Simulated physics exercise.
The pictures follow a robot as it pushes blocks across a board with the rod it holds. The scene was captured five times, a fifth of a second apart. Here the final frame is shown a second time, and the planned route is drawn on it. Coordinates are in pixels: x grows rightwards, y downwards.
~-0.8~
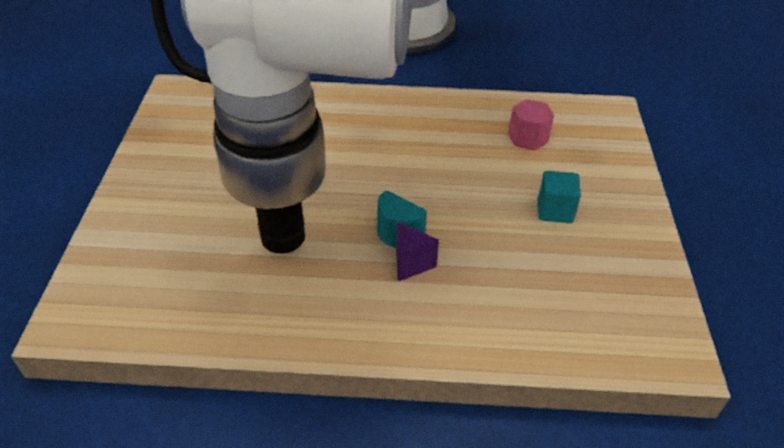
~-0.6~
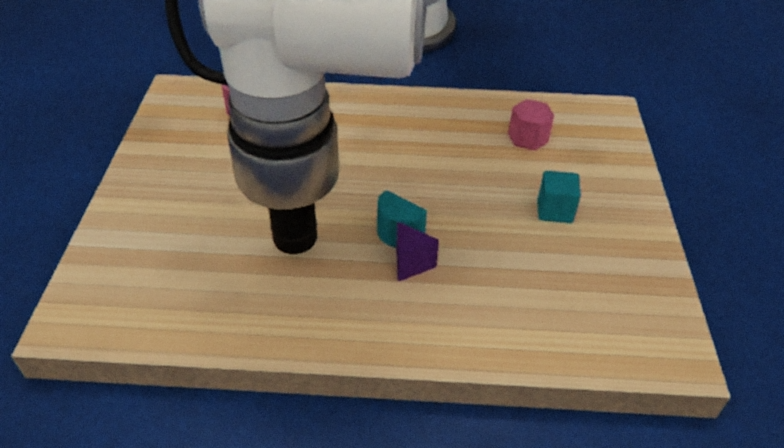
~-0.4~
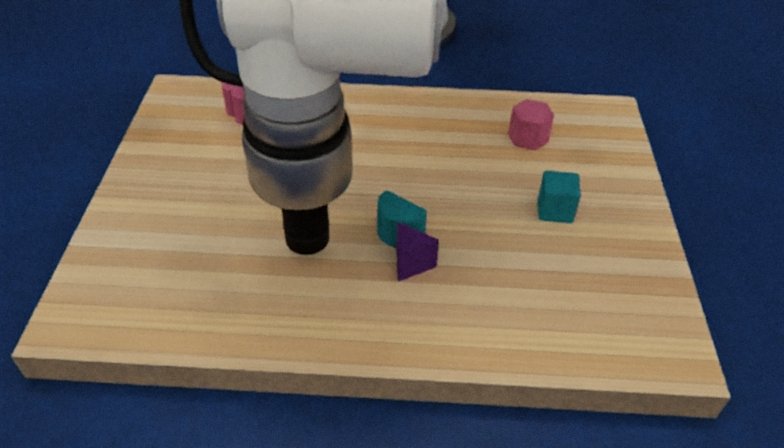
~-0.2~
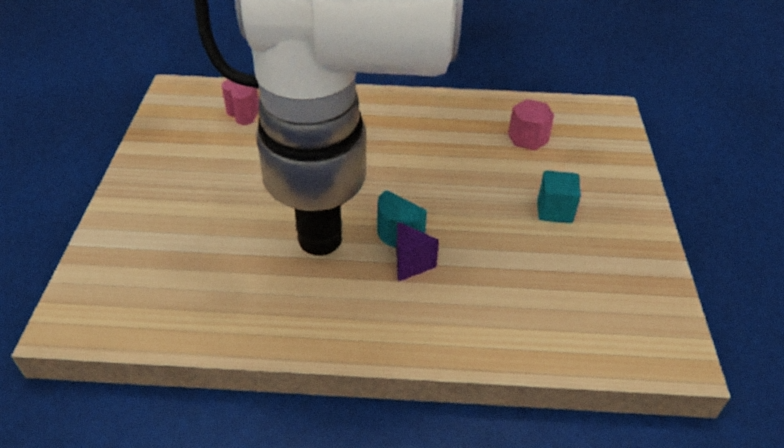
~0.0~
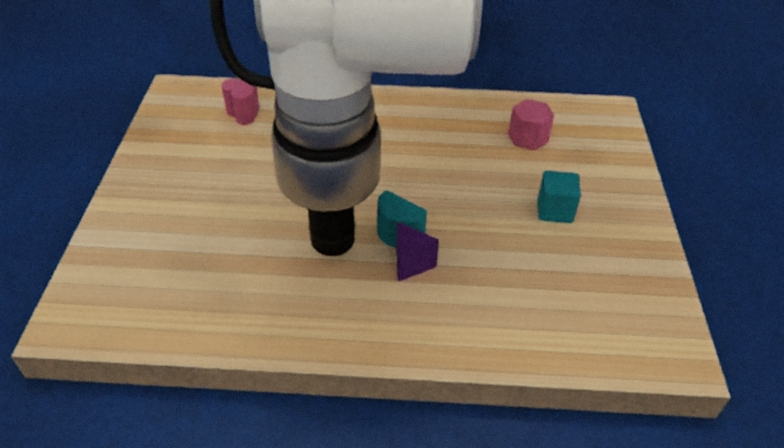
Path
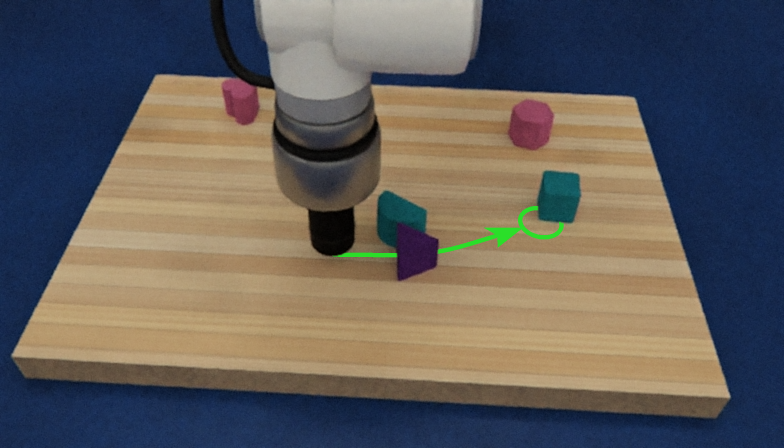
A robot arm with a black rod slid slowly a short way right over a wooden board, uncovering a pink piece at the back left, while the turquoise, purple and pink blocks stayed still.
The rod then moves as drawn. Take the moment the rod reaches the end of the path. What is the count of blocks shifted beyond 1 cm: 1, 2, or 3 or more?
My guess is at least three.
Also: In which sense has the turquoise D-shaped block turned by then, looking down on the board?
Verdict: Counterclockwise.
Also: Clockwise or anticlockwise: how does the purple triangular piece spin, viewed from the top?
The purple triangular piece rotates clockwise.
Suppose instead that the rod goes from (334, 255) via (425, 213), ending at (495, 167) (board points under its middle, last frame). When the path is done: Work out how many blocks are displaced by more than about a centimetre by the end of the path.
That makes 1 block.
Drawn move, from (334, 255) via (444, 250), ending at (541, 222).
On the path given first. One third of the way, rod (411, 241); turquoise D-shaped block (422, 199), turned 55° anticlockwise; purple triangular piece (441, 245), turned 45° clockwise.
Two thirds of the way, rod (481, 228); turquoise D-shaped block (426, 197), turned 65° anticlockwise; purple triangular piece (463, 249), turned 75° clockwise.
At the end, rod (544, 209); turquoise D-shaped block (426, 197), turned 65° anticlockwise; purple triangular piece (463, 249), turned 75° clockwise; turquoise square block (576, 175).
